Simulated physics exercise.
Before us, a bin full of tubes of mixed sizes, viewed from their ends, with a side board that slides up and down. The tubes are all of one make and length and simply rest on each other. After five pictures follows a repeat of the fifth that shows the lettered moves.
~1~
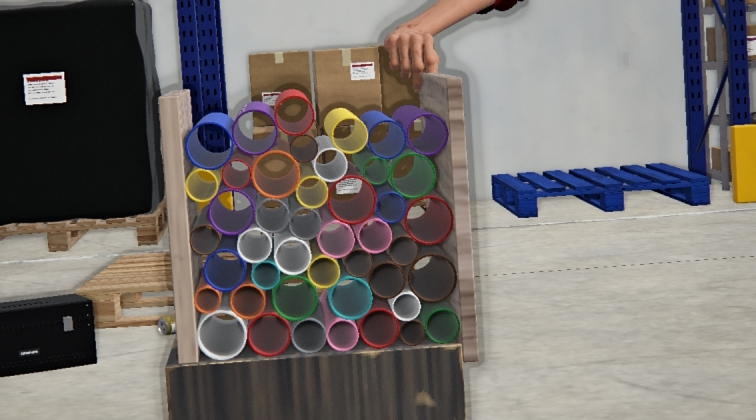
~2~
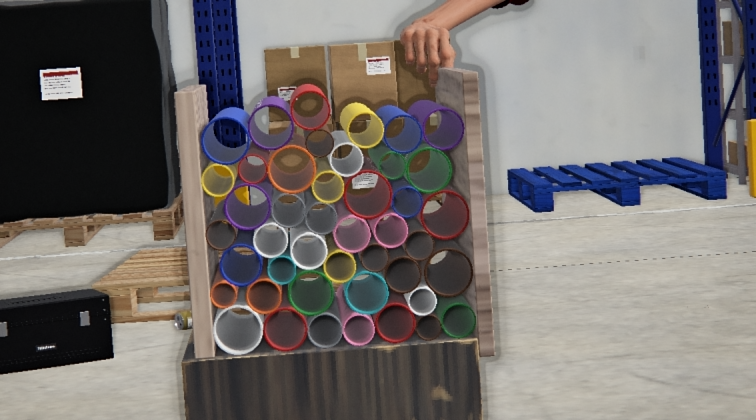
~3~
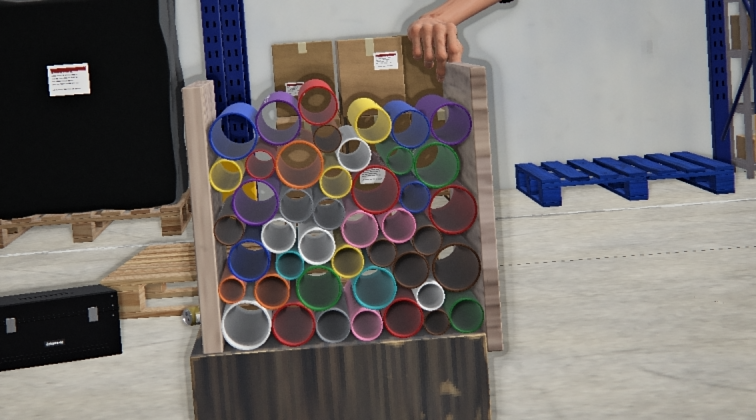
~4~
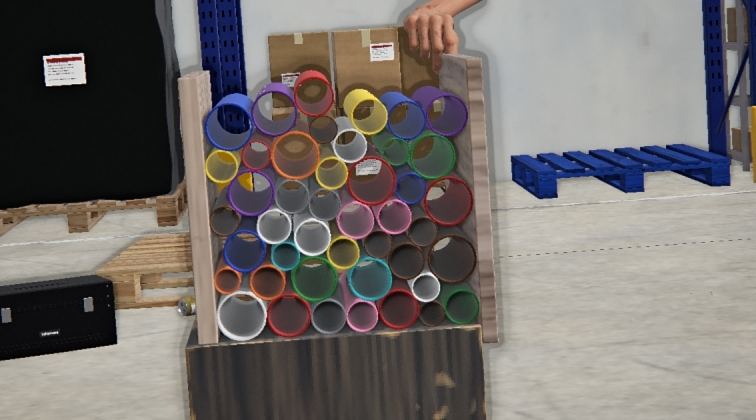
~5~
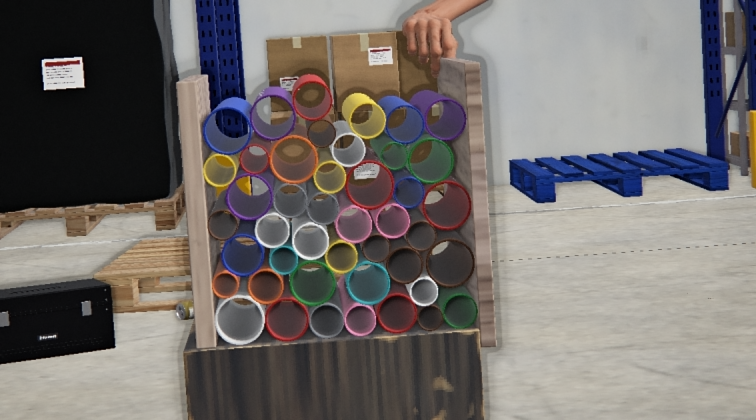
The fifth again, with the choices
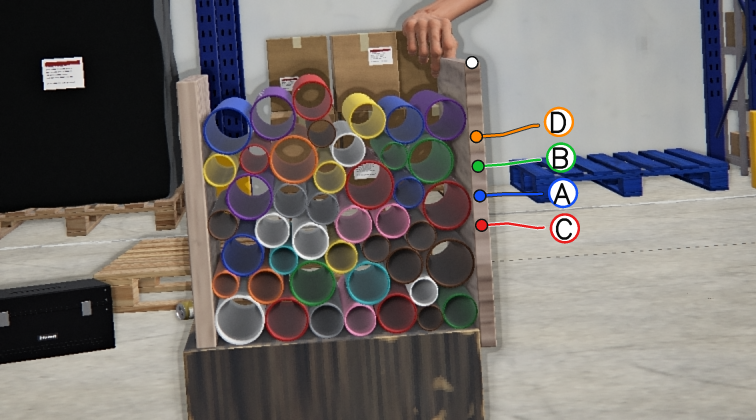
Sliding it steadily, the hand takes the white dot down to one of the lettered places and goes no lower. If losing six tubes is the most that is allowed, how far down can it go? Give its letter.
Down to C.
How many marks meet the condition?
Four of the four.
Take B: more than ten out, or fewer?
Fewer than ten.
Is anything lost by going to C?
Yes.
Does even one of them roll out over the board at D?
No.
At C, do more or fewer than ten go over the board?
It loses fewer than ten.
On the marked copy, A at (480, 196); B at (478, 167); C at (481, 225); D at (476, 137); the white dot at (472, 63).
Taking C. A third of the way, top of the board (467, 133).
Two thirds of the way, top of the board (472, 213).
When it is over, top of the board (473, 225), three out over the board.
As for the rest, A two out over the board; B two out over the board; D none out over the board.
